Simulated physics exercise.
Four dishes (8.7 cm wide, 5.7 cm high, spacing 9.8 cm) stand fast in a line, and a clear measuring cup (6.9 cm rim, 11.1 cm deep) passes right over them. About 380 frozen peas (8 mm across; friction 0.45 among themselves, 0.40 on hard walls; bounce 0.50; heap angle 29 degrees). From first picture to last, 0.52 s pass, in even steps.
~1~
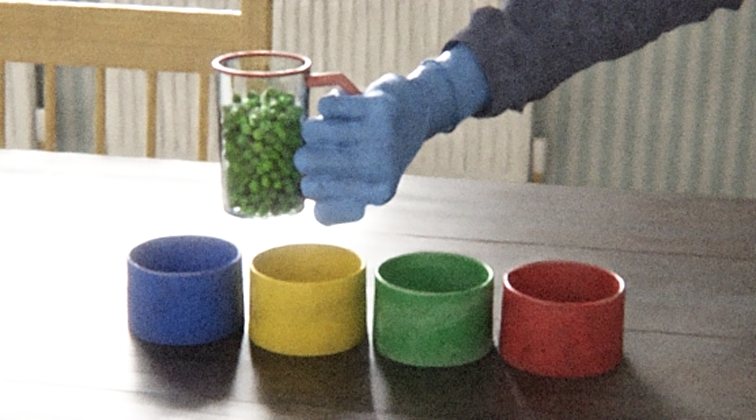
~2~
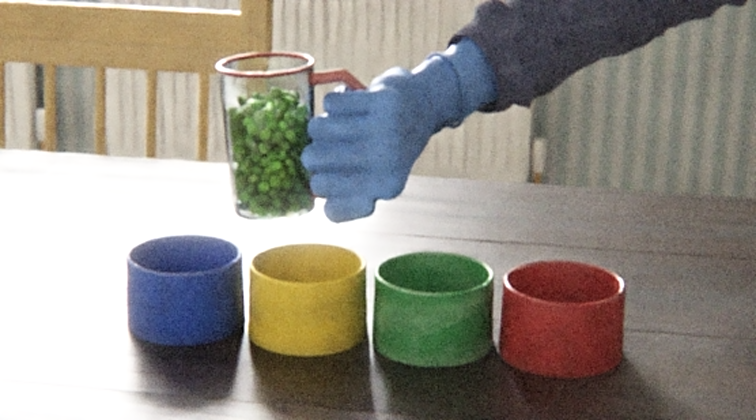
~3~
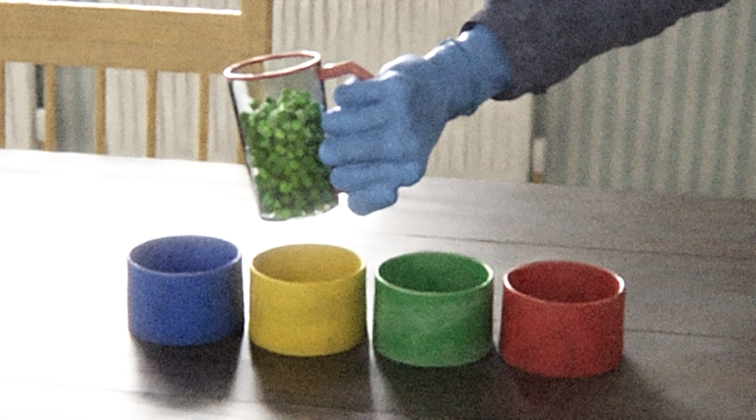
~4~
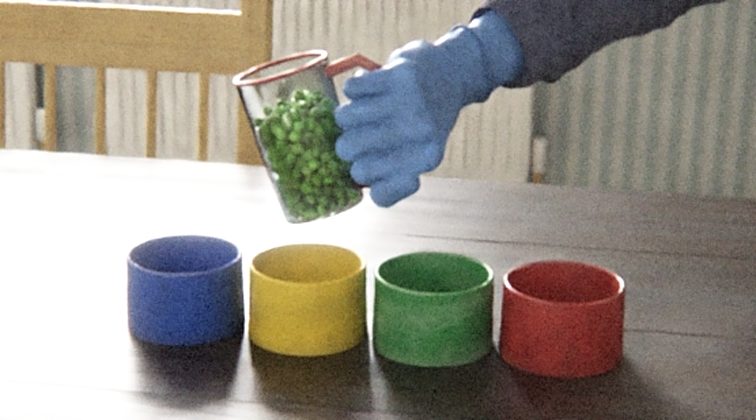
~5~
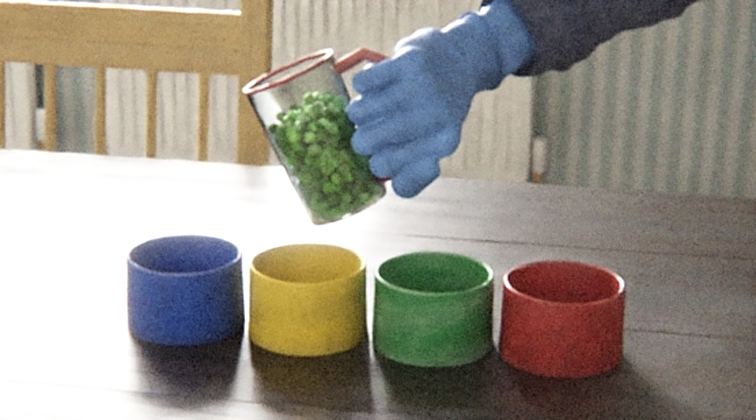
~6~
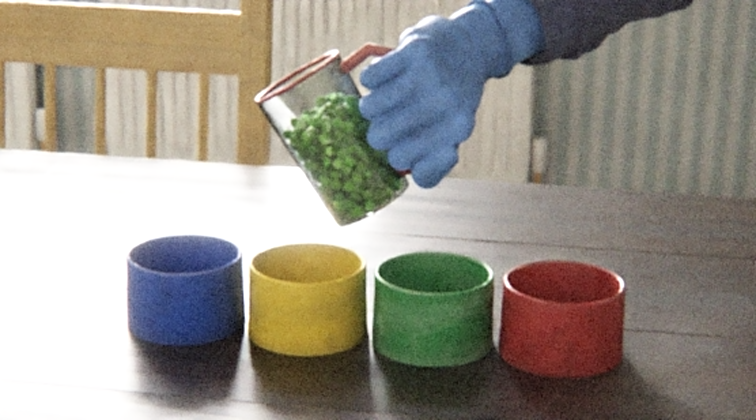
Clear measuring cup of green peas, held by a blue-gloved hand, tilting leftward while moving slightly right above four coloured dishes.
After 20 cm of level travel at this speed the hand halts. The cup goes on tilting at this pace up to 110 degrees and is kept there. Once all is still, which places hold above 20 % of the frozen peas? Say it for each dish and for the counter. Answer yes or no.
Red: No, blue: No, green: Yes, yellow: No, counter: No.
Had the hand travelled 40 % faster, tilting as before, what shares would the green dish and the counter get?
Then: Green 100, counter 0.
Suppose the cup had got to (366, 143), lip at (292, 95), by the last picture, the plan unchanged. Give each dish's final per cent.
Red 0, blue 0, green 100, yellow 0.
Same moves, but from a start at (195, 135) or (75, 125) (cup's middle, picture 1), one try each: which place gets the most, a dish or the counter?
The winner: Yellow, then blue.
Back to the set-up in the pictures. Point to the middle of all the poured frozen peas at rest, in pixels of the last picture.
Around (427, 305).
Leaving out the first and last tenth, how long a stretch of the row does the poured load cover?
Roughly 5 cm.
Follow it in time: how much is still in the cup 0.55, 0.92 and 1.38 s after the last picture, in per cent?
In turn: 100, 100, 50.
Then, 0.55 s after the last picture, tilt 70 degrees; cup holds 100 %.
Then, 0.92 s after the last picture, tilt 96 degrees; cup holds 100 %.
Then, 1.38 s after the last picture, tilt 110 degrees; cup holds 50 %, green 45 %.
In the end, red 0 %, blue 0 %, green 100 %, yellow 0 %, counter 0 %.
